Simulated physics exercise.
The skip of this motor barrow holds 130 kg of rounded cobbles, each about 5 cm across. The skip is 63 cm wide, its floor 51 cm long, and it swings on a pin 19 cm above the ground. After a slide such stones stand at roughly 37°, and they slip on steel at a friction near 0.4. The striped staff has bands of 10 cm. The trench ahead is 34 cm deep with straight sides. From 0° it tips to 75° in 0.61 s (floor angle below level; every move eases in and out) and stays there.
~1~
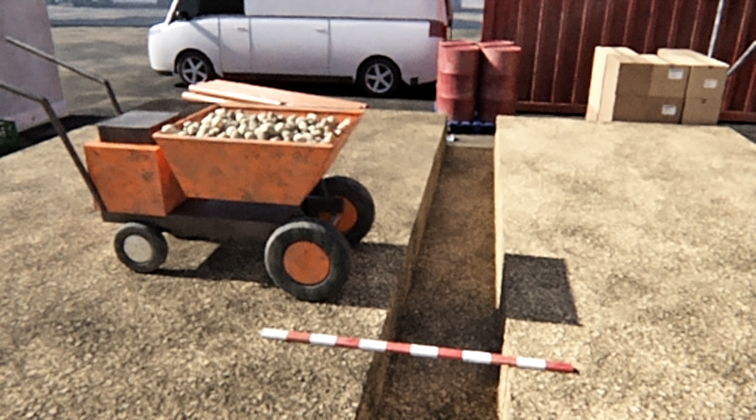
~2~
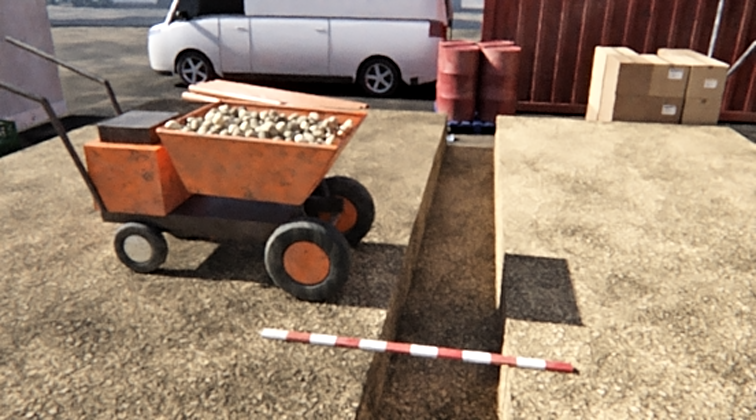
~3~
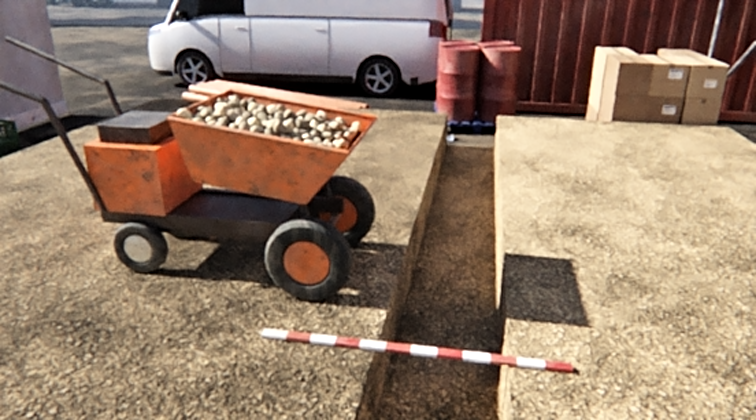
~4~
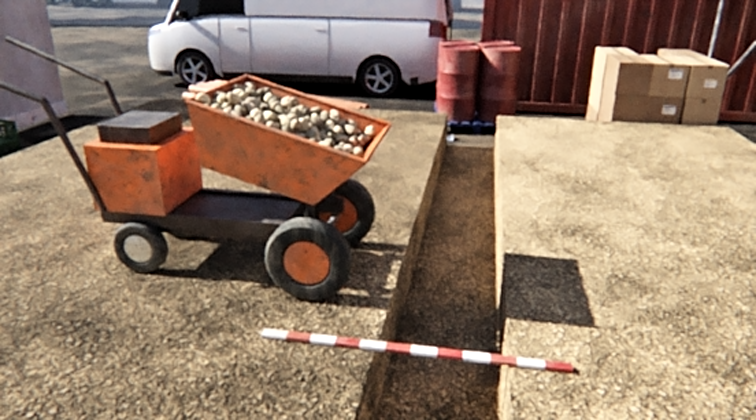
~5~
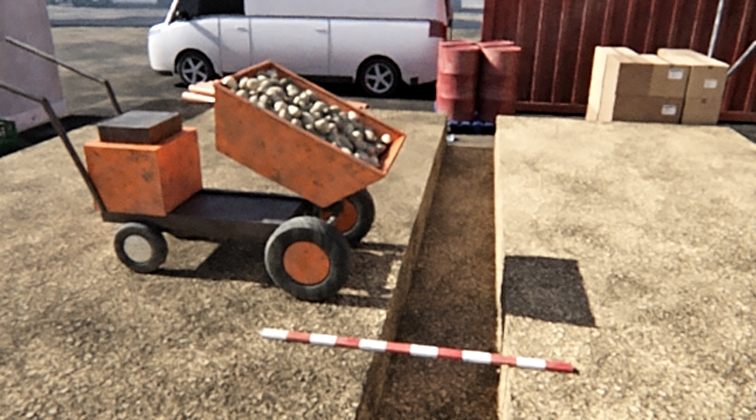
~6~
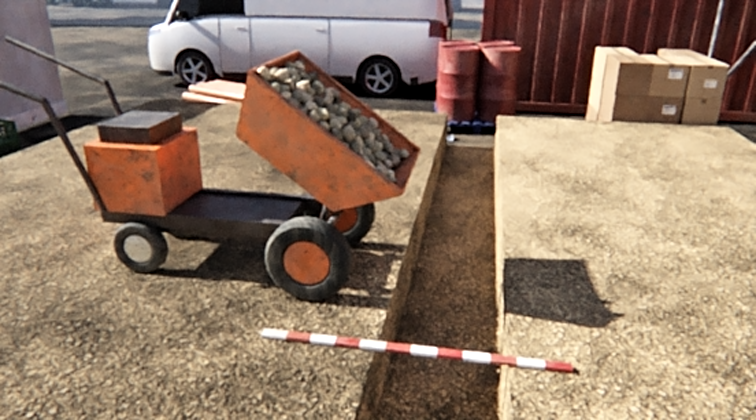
The clip shows an orange motor barrow loaded with rounded stones beside a straight trench, a striped staff lying across it; the skip tilts forward to the right, slowly then more steeply, while the wheeled base stays still.
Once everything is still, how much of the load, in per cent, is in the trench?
About 65 per cent.
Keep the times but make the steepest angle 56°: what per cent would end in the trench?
It would be near 35 per cent.
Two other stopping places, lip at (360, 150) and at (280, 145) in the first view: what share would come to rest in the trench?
Near 40 per cent from the first place, 100 from the second.
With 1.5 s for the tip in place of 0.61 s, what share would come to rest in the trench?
It would be near 90 per cent.
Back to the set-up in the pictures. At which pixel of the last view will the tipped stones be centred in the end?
Around (484, 328).
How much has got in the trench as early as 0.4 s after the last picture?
About 40 per cent by then.
Then, 0.2 s after the last picture the floor is at 64°, 100 % in the skip; the foremost stones are at (431, 215).
Then, 0.4 s after the last picture the floor is at 75°, 55 % in the skip, 38 % in the trench, 7 % past the trench; the foremost stones are at (527, 280).
Then, 0.8 s after the last picture the floor is at 75°, 12 % in the skip, 53 % in the trench, 35 % past the trench; the foremost stones are at (755, 313).
Then, 2.7 s after the last picture the floor is at 75°, 0 % in the skip, 65 % in the trench, 35 % past the trench; the foremost stones are past the picture's edge.
